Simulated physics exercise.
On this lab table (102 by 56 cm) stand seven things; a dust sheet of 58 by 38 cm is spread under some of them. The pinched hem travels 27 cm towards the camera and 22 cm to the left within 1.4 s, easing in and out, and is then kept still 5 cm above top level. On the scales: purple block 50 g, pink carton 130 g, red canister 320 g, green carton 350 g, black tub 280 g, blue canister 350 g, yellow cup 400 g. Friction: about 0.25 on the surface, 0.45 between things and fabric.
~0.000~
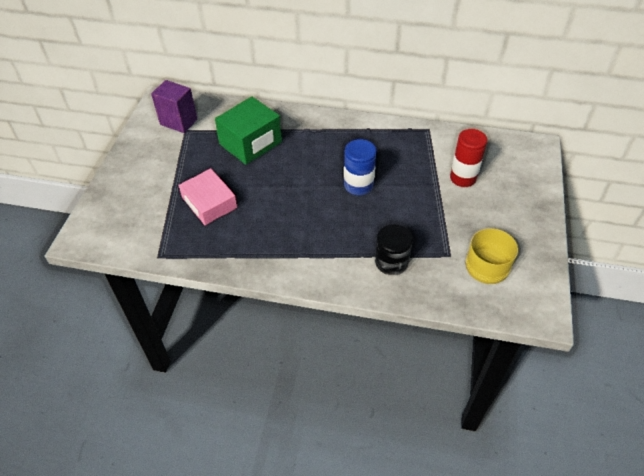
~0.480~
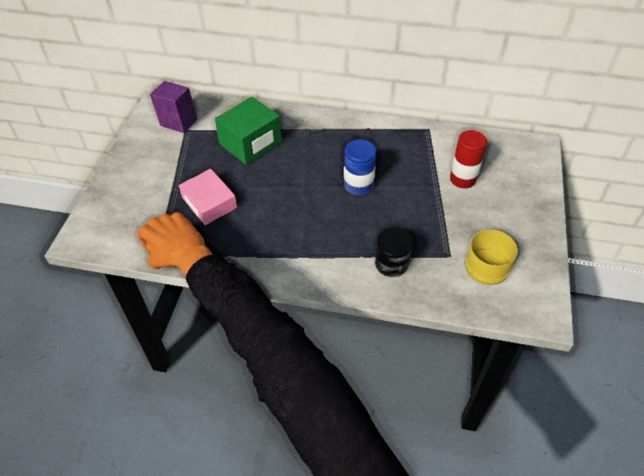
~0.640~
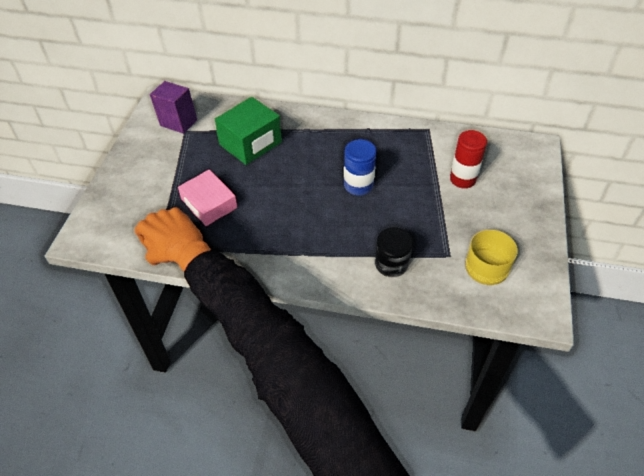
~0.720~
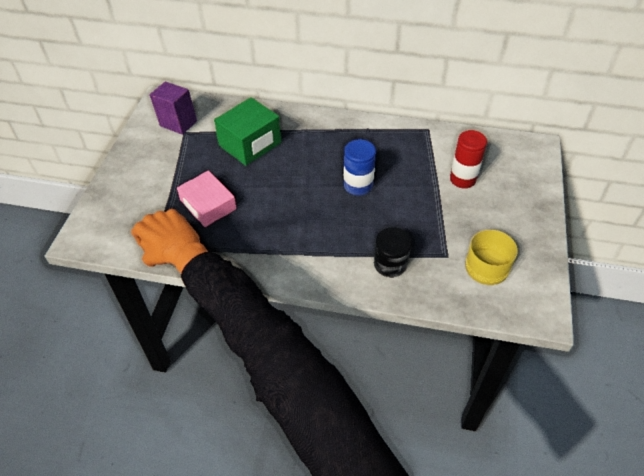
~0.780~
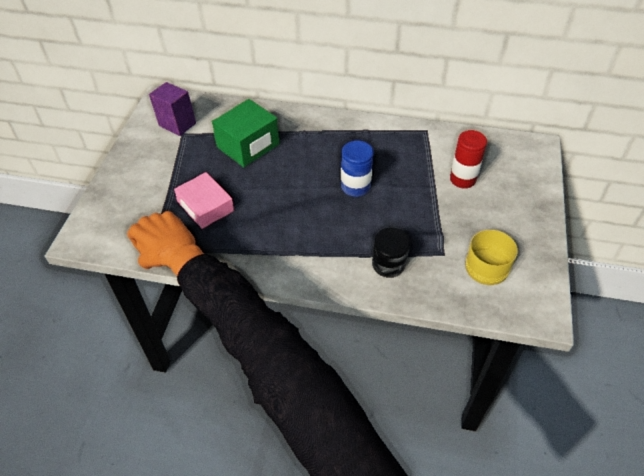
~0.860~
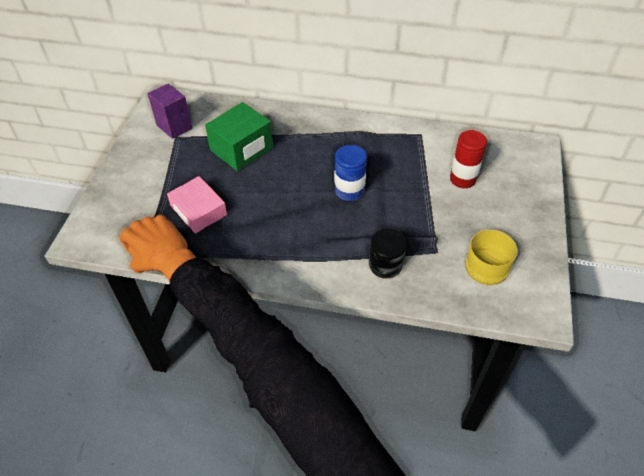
On a lab table against a pale brick wall, a gloved orange hand pinched the near left corner of a dark sheet and dragged it slightly left, shifting the boxes and cans on it.
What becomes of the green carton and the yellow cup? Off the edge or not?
The green carton keeps to the top, the yellow cup keeps to the top.
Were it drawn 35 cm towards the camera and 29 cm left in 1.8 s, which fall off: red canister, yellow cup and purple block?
In that case: Red canister stays on, yellow cup stays on, purple block stays on.
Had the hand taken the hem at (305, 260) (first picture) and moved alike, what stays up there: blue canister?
Then: Blue canister falls off.
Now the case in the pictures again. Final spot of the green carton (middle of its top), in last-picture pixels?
Around (79, 202).
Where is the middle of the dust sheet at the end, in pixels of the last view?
Near (150, 281).
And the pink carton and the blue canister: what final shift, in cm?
About: Pink carton 35 cm, blue canister 40 cm.
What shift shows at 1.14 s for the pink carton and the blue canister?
Pink carton 10 cm, blue canister 10 cm.
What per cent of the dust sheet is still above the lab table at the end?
About 40 per cent.
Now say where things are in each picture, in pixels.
In the first picture, green carton (247, 116); yellow cup (494, 246); dust sheet corners (157, 259) (430, 129) (451, 257).
In the second picture, black tub (395, 240); dust sheet corners (430, 129) (451, 257); grip (155, 254).
In the third picture, dust sheet corners (429, 129) (451, 257); grip (153, 250).
In the fourth picture, dust sheet corners (429, 129) (448, 258); grip (150, 251).
In the fifth picture, pink carton (203, 194); blue canister (358, 151); green carton (244, 119); dust sheet corners (427, 131) (445, 256); grip (146, 254).
In the sixth picture, green carton (238, 122); yellow cup (494, 247); dust sheet corners (422, 134) (438, 253); grip (139, 257).
By 1.1 s, 95 % of the dust sheet is still over the top; green carton 11 cm off its start, blue canister 12 cm off its start, pink carton 12 cm off its start.
By 1.4 s, 85 % of the dust sheet is still over the top; green carton 23 cm off its start, pink carton 23 cm off its start, blue canister 23 cm off its start.
By 1.7 s, 60 % of the dust sheet is still over the top; green carton 32 cm off its start at (113, 183), pink carton 32 cm off its start at (61, 273), blue canister 32 cm off its start at (225, 222).
By 2.0 s, 45 % of the dust sheet is still over the top; green carton 39 cm off its start, blue canister 38 cm off its start, pink carton 37 cm off its start.
By 3.6 s, 40 % of the dust sheet is still over the top; green carton 40 cm off its start at (79, 202), yellow cup 0 cm off its start at (494, 248), blue canister 38 cm off its start at (195, 238), pink carton 37 cm off its start at (43, 300).
